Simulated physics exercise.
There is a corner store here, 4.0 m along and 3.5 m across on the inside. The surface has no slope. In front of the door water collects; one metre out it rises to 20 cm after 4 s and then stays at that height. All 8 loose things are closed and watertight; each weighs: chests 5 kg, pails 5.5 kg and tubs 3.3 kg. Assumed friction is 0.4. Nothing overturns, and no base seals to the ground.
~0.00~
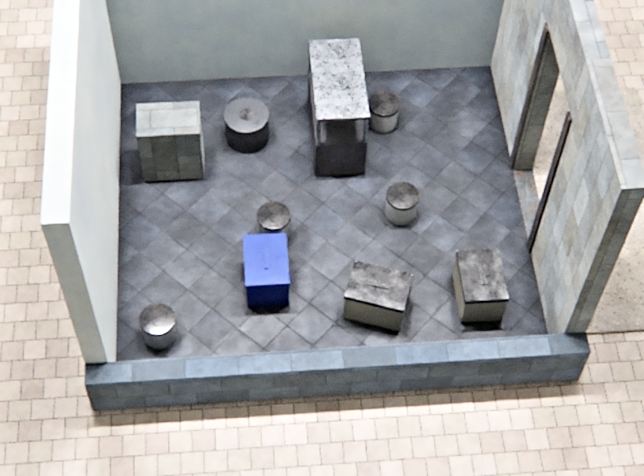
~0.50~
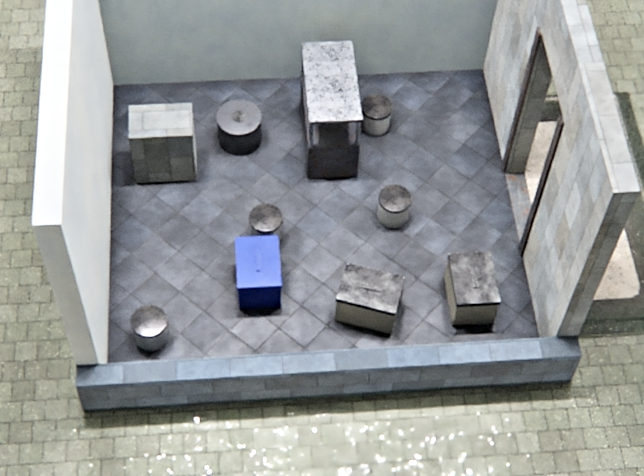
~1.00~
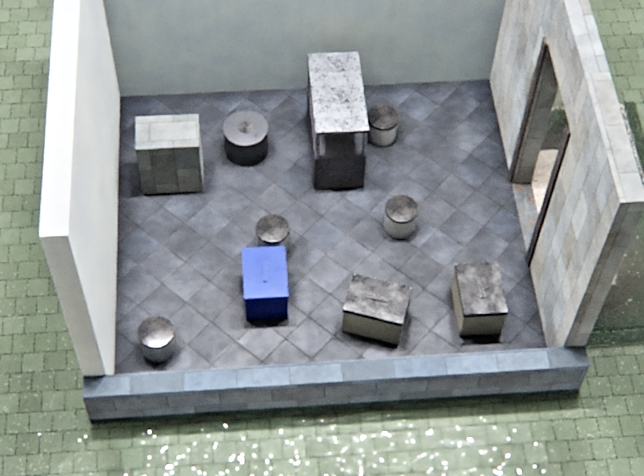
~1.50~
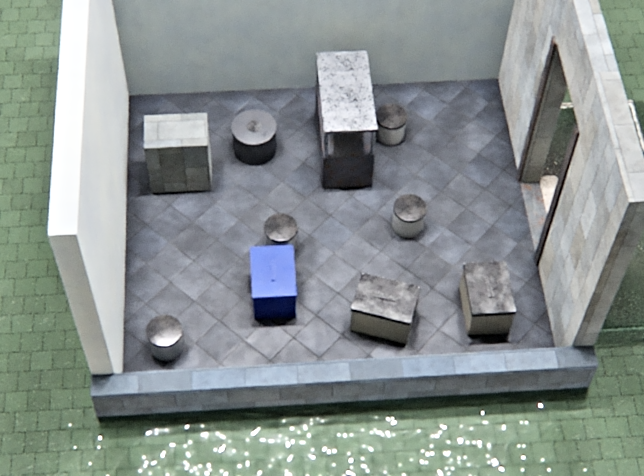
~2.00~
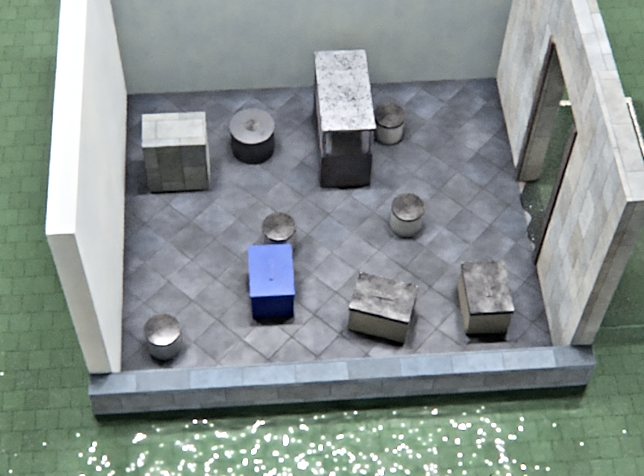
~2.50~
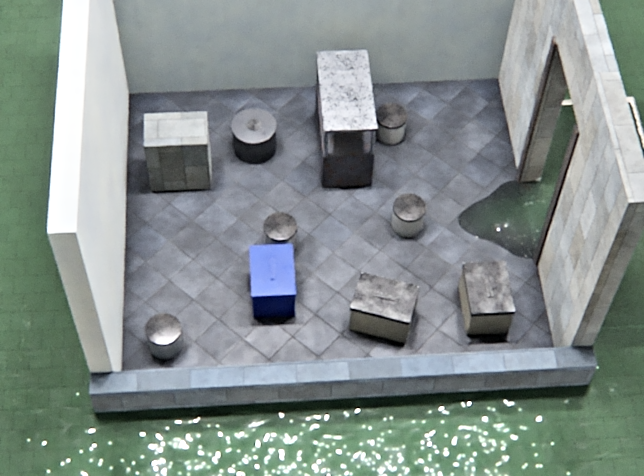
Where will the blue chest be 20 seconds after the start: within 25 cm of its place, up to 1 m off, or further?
It ends a long distance off.
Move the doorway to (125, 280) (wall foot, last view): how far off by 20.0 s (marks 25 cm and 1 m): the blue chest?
In that case the blue chest goes a long way.
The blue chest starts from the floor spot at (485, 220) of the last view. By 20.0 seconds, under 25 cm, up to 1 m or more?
Well, it gets shoved far.
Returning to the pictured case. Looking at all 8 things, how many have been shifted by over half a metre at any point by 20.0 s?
8 in all.
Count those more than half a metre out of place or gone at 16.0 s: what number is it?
At that moment it comes to 6.
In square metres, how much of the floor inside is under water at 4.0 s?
Around 3.5 m2 of it.
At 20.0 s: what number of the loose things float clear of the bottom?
Count: 8.
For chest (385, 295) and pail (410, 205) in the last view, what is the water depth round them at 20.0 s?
Depth approx. 17 cm / 15 cm.
After 4.0 s the blue chest is near (272, 270), 0.0 m from its start, aground; 0 afloat.
After 9.0 s the blue chest is near (208, 187), 1.1 m from its start, afloat; 7 afloat.
After 16.0 s the blue chest is near (223, 107), 1.9 m from its start, afloat; 8 afloat.
After 20.0 s the blue chest is near (183, 85), 2.3 m from its start, afloat; 8 afloat.
